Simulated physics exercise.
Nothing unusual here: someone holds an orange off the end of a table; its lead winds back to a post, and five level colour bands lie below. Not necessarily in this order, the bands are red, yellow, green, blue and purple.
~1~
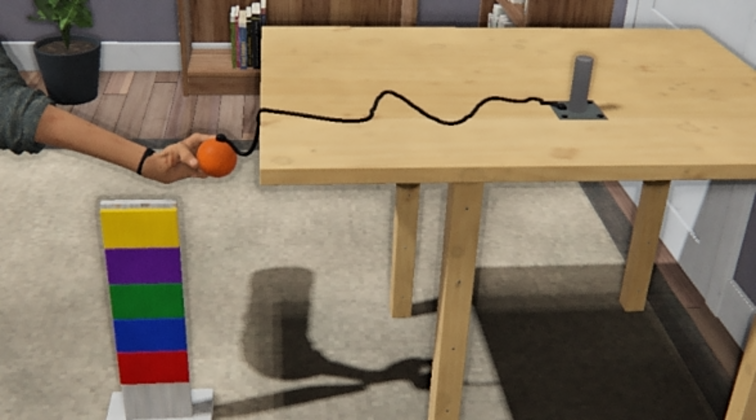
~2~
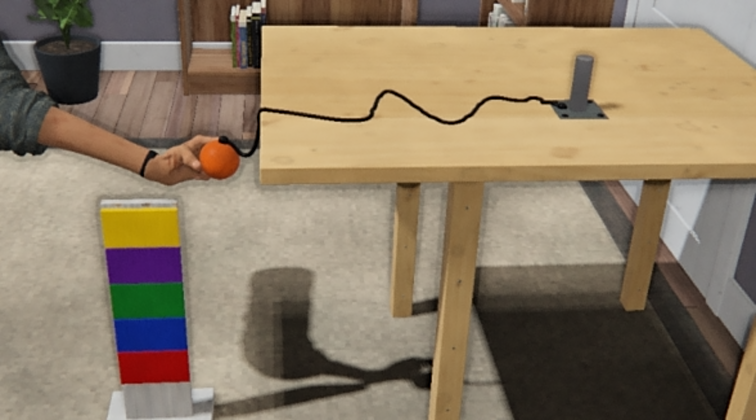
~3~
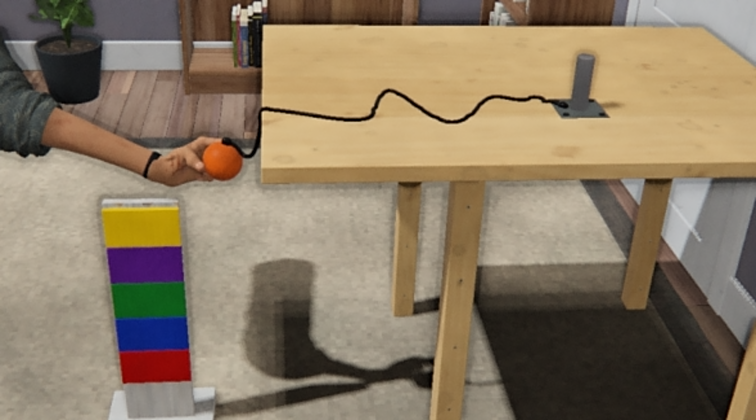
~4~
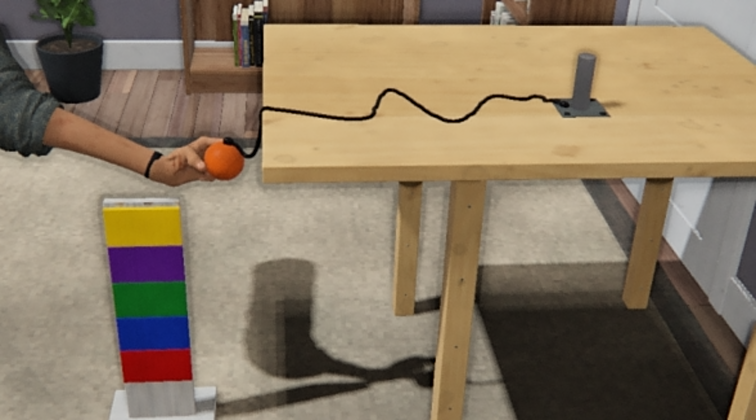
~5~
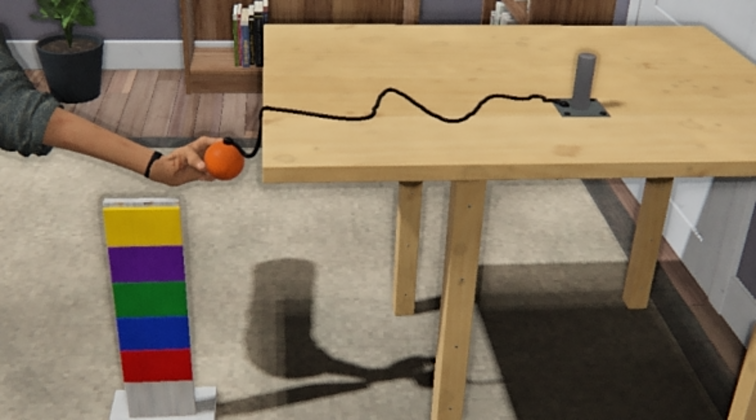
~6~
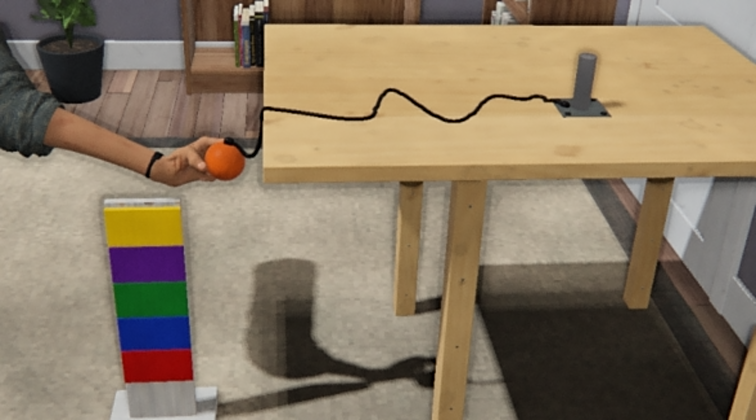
A hand holds an orange ball on a black cord beside a table, barely moving.
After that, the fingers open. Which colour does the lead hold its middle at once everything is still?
The lead holds its middle at blue.
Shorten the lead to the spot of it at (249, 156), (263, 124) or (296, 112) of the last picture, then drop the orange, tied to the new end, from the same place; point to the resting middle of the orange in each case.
Try 1: About (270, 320). Try 2: About (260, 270). Try 3: About (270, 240).
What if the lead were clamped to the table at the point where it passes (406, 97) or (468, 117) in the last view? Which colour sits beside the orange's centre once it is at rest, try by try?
Results, in sequence: Purple / green.
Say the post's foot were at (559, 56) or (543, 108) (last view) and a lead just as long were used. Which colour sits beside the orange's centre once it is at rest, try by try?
In turn, green and then red.
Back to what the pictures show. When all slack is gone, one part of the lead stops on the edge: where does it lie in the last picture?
Pixel (380, 99) or thereabouts.
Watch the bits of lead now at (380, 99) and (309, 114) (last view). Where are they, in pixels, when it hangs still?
Final spots: (264, 114), then (268, 214).
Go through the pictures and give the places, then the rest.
Orange (217, 158); yellow (140, 230); purple (144, 267); green (147, 302); blue (150, 336); red (153, 369), in the first frame.
Orange (220, 160); lead through (526, 101) (466, 117) (406, 99) (371, 116) (278, 112), in the second frame.
Orange (223, 161), in the third frame.
Orange (224, 161); lead through (528, 99) (469, 116) (408, 98) (373, 115) (280, 110), in the fourth frame.
Orange (225, 161), in the fifth frame.
Orange (225, 161); lead through (529, 99) (469, 116) (409, 98) (374, 115) (281, 110), in the sixth frame.
A little later, orange near (285, 334); level with blue.
Next, orange near (257, 333); level with blue.
When it is over, orange near (271, 336); level with blue. Its middle rests at the blue band.
